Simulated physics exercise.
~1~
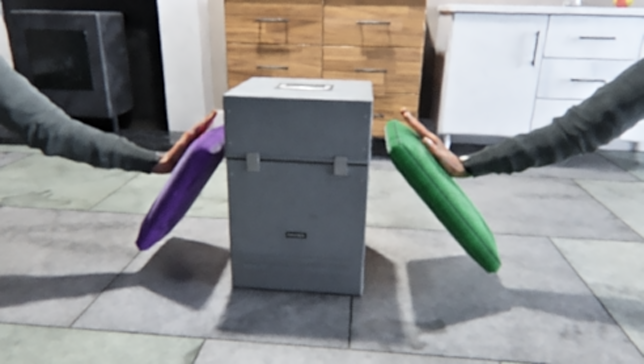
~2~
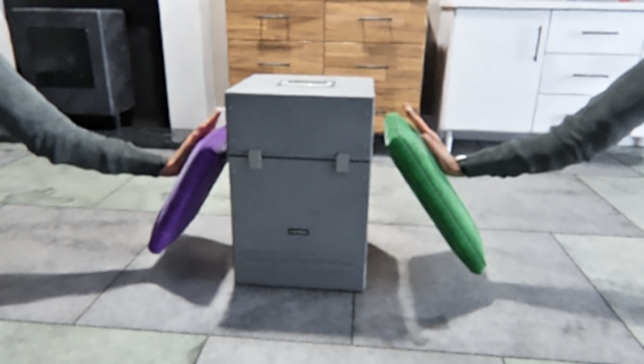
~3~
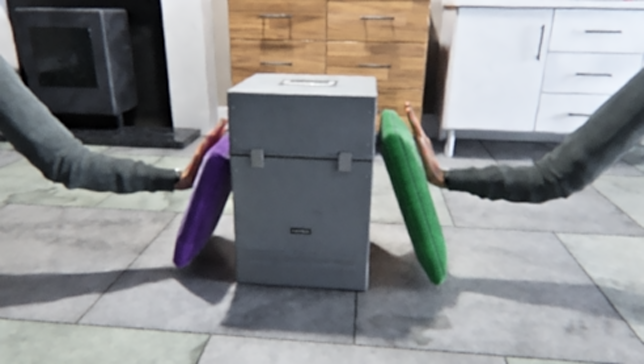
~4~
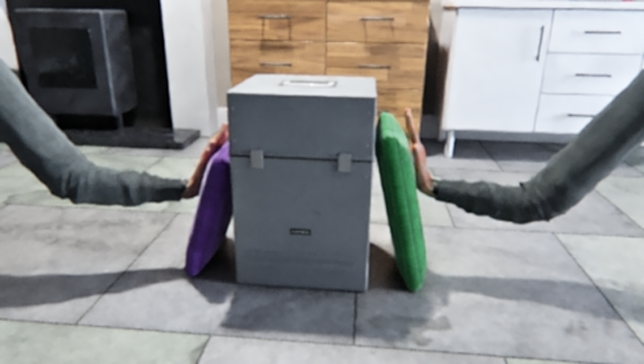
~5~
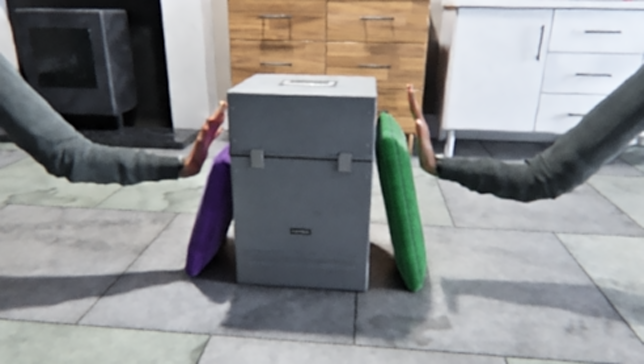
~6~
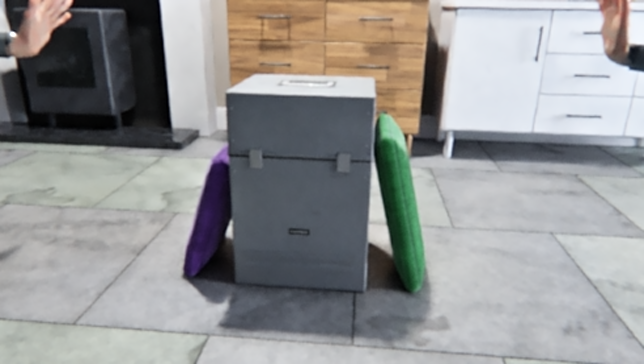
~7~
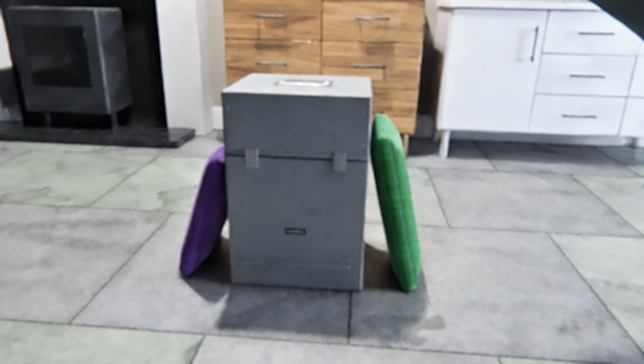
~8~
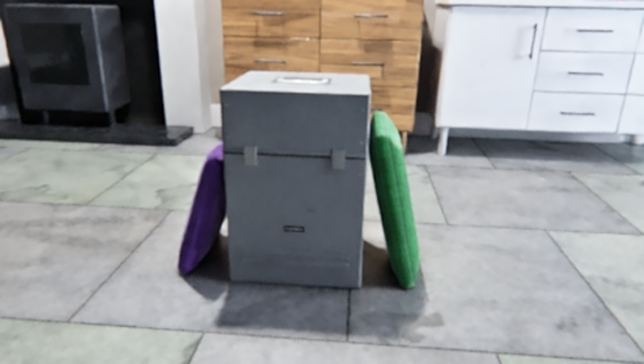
At first, two hands hold a purple soft bag and a green pillow at a slant on either side of a grey chest standing on a tiled floor, the purple one on the left and the green one on the right. The hands bring the lower ends inward, so both objects stand more upright against the chest. Next, the palms let go gently and hover close by. The arms then draw back to both sides and leave the view. Neither object slides down, and both remain propped against the chest.
